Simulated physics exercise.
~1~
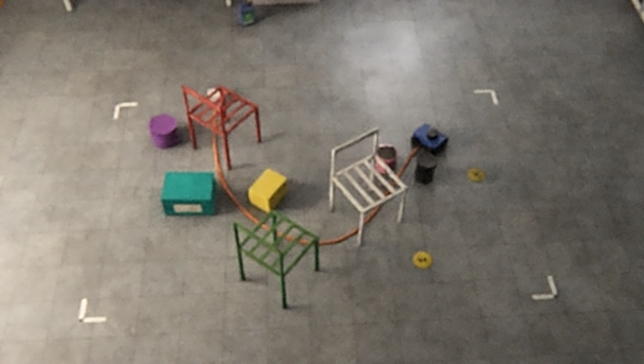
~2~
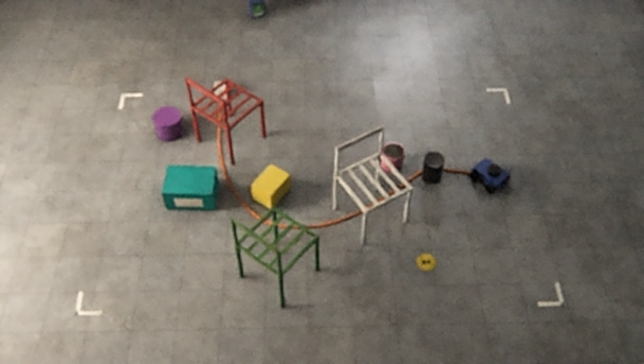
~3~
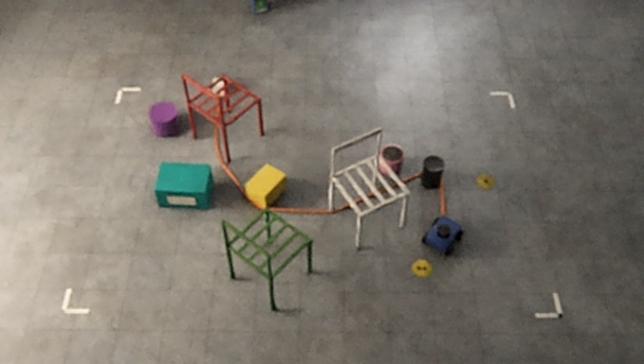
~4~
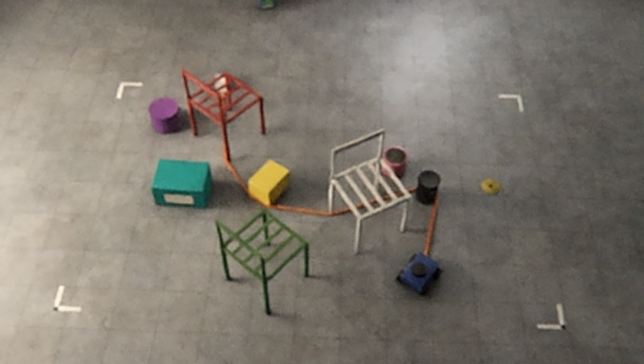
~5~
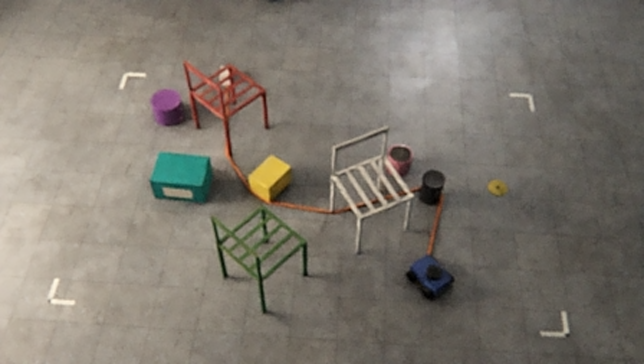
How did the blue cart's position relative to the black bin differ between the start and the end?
At the start the cart was just above the black bin, and by the end it sat well below it, with the orange lead stretching up to the bin.
On a gray floor with white corner marks, a small blue cart towing an orange lead rolled right and down, then turned back down and left around the black bin, which shifted slightly but stayed upright as the cart stopped below it.
